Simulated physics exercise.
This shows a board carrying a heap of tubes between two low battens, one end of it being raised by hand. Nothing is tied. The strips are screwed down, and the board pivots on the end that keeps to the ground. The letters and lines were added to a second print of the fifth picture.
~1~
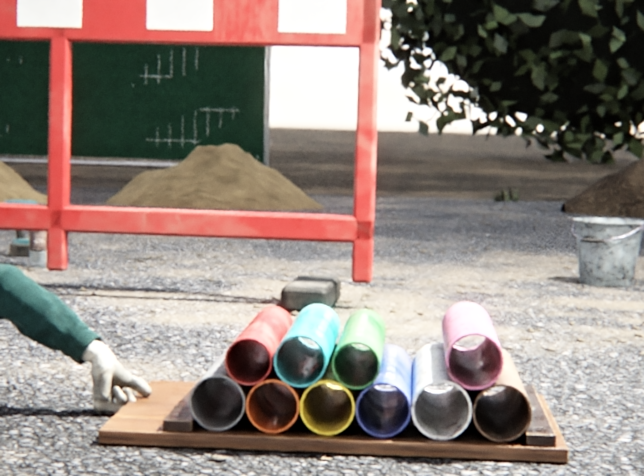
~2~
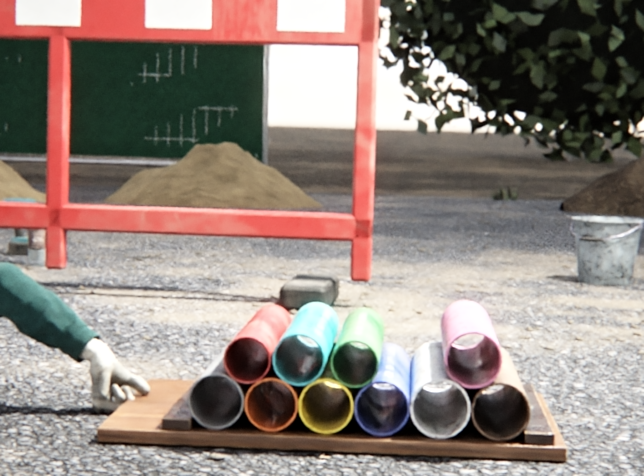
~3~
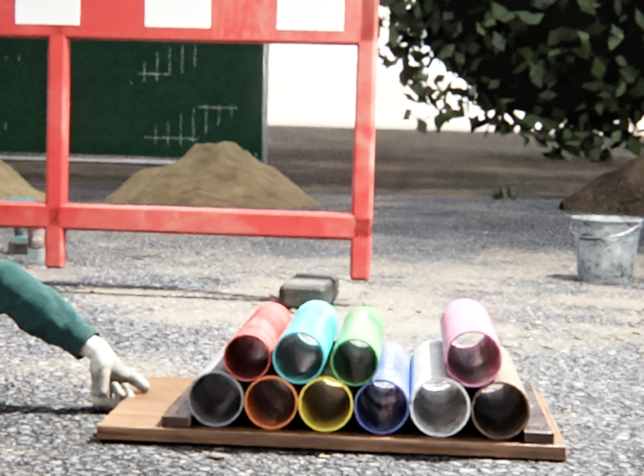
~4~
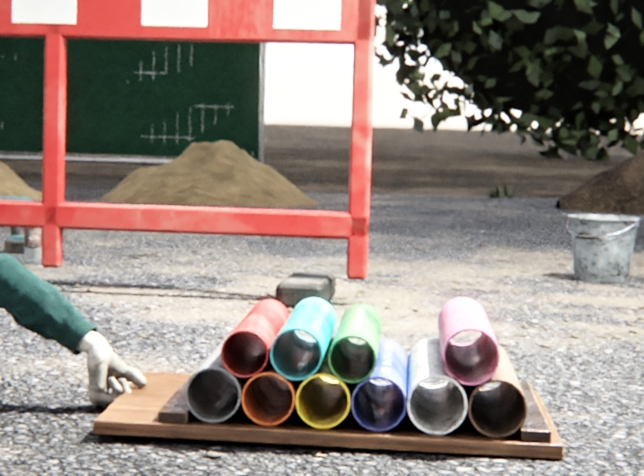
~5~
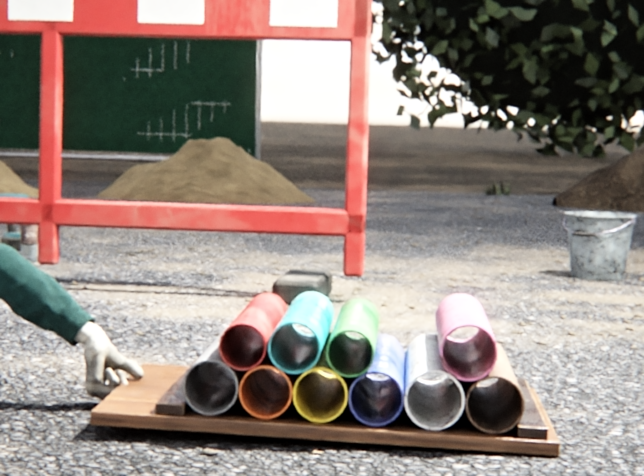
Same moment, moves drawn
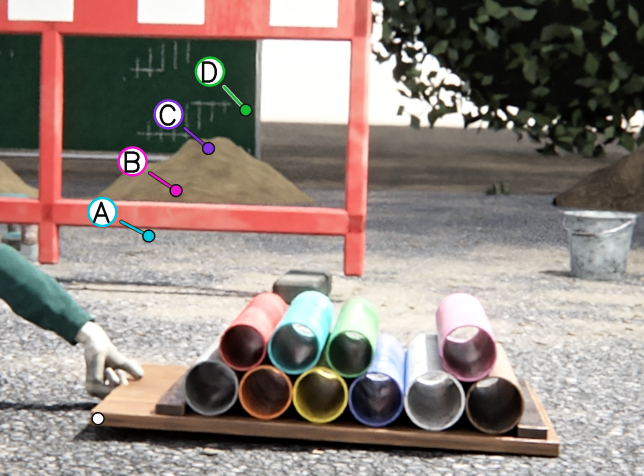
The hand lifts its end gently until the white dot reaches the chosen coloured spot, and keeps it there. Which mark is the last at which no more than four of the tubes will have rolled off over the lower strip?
Stop at A.
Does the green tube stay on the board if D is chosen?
No, with D.
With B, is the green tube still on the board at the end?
No.
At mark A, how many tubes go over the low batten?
At A the number is none.
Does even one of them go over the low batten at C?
Yes, at C.
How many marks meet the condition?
One of the four.
On the marked copy, A at (149, 236); B at (176, 191); C at (208, 149); D at (246, 110); the white dot at (98, 419).
Following A. Soon after the start, board at 16°.
Later, board at 26°.
In the end, board at 26°, none over the low batten.
As for the rest, B ten over the low batten; C ten over the low batten; D ten over the low batten.
